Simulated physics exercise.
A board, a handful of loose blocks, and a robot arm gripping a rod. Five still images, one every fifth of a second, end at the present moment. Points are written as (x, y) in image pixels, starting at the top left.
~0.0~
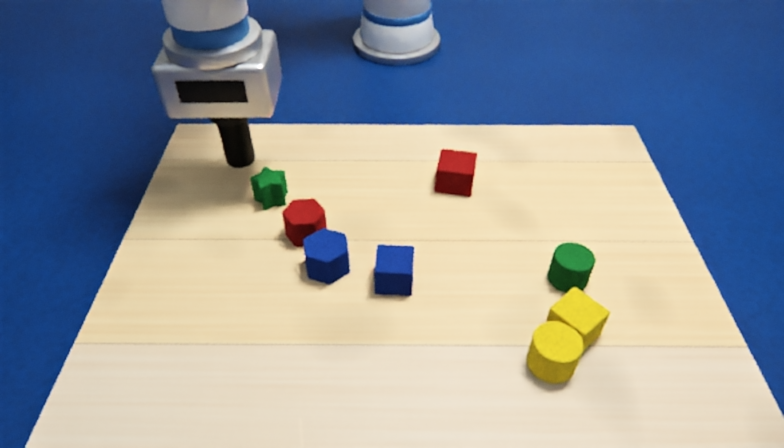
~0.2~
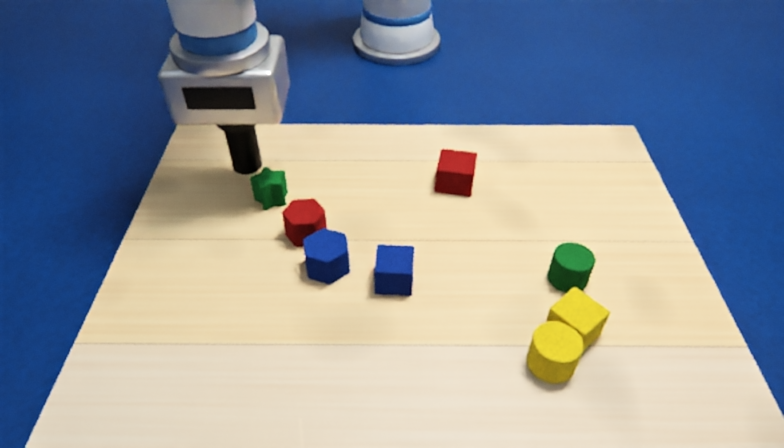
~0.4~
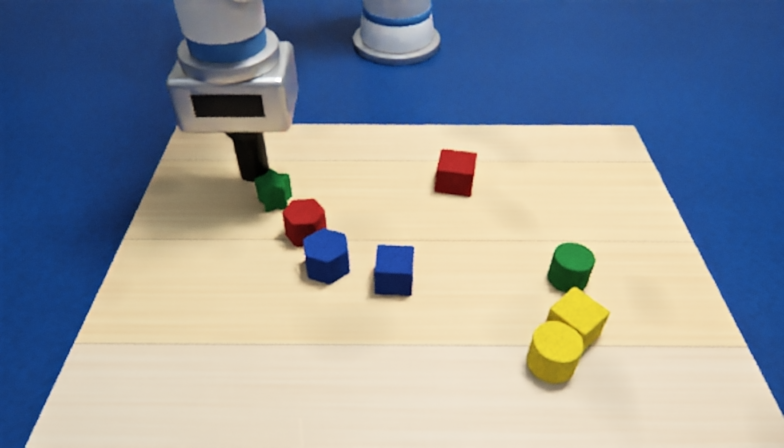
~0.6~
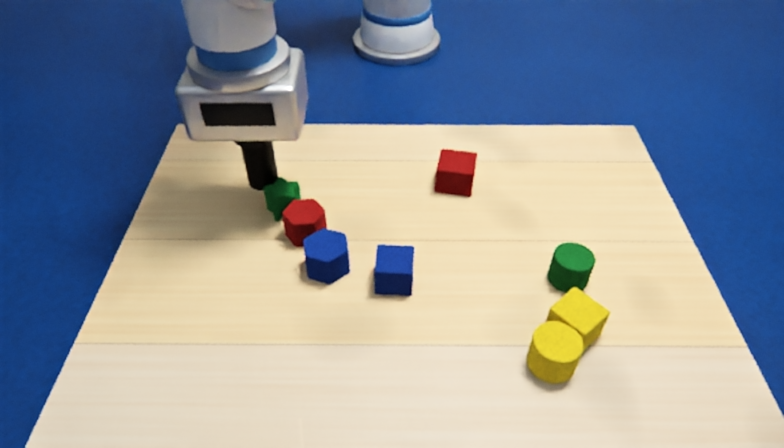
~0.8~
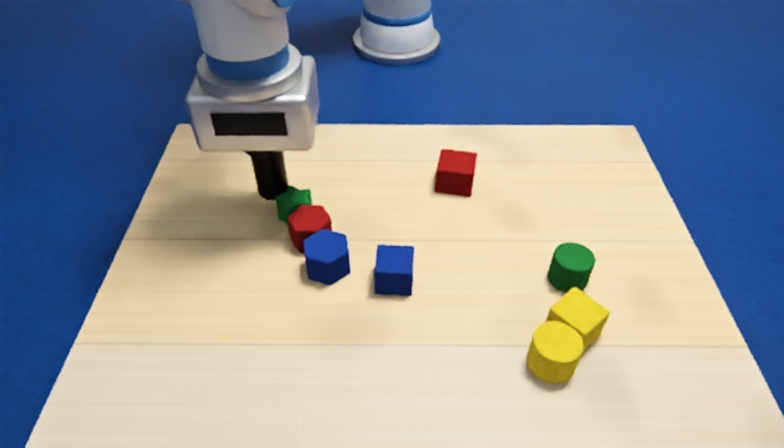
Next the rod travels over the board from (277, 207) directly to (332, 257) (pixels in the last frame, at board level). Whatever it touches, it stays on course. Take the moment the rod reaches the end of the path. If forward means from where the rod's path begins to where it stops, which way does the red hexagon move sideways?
Its shift is leftward.
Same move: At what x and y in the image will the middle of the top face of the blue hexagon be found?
The centre of its top face lies at (346, 269).
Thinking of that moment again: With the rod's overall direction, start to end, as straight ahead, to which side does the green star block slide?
It heads left.
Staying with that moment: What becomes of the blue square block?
The push reaches it.
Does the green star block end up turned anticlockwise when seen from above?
I'd say yes.
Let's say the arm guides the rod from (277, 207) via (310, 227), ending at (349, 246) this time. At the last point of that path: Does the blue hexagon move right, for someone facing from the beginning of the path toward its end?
Yes.
The first path, step by step. One third of the way, rod at (292, 207); green star block at (317, 207), turned 15° anticlockwise; red hexagon at (331, 229); blue hexagon at (338, 260), turned 25° clockwise.
Two thirds of the way, rod at (311, 223); green star block at (340, 216), turned 35° anticlockwise; red hexagon at (360, 239), turned 15° clockwise; blue hexagon at (346, 269), turned 55° clockwise; blue square block at (397, 260).
At the end, rod at (331, 241); green star block at (354, 220), turned 75° anticlockwise; red hexagon at (380, 240), turned 20° clockwise; blue hexagon at (346, 269), turned 55° clockwise; blue square block at (408, 266), turned 25° clockwise.
